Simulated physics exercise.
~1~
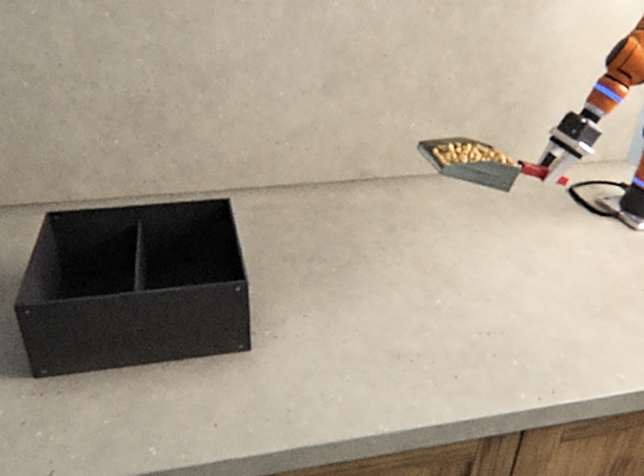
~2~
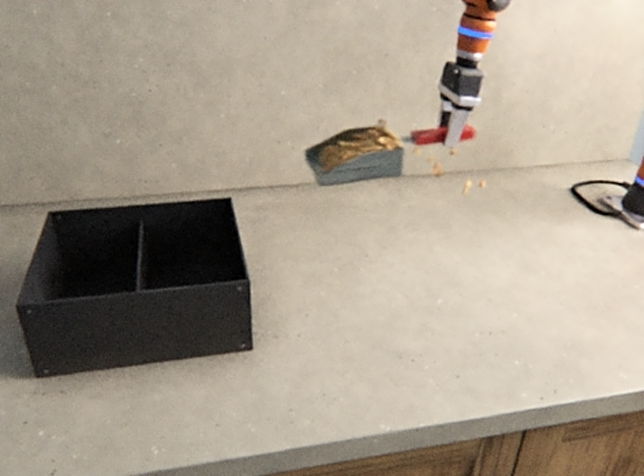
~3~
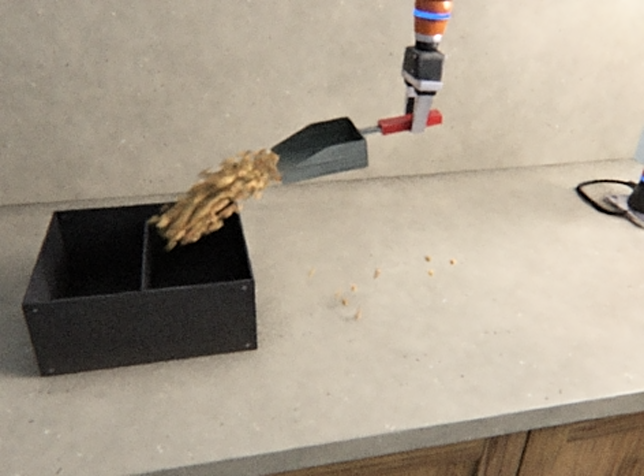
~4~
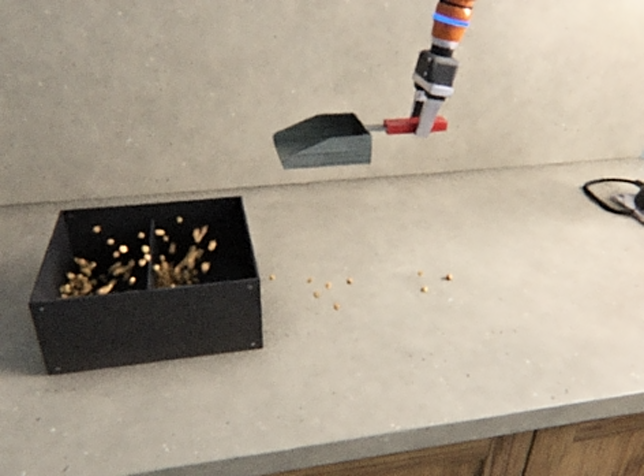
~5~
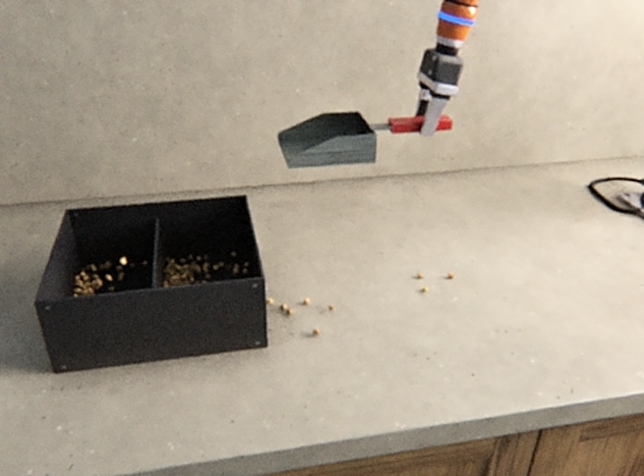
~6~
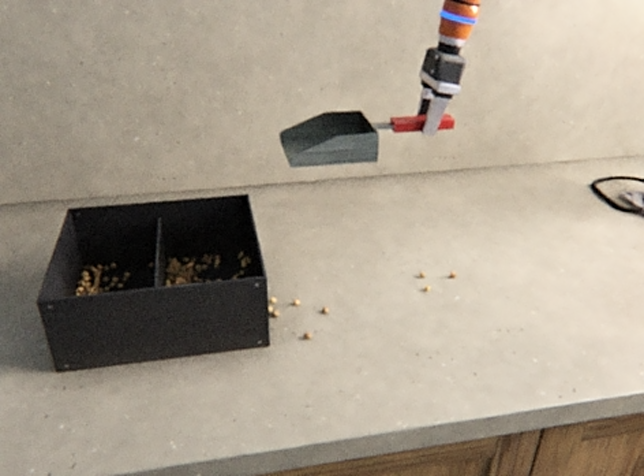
A robot arm swings a grey scoop heaped with dried chickpeas left toward a black divided bin, spilling a few, then flings the load into it. The chickpeas settle in both parts, some lie scattered on the table, and the emptied scoop hangs still.
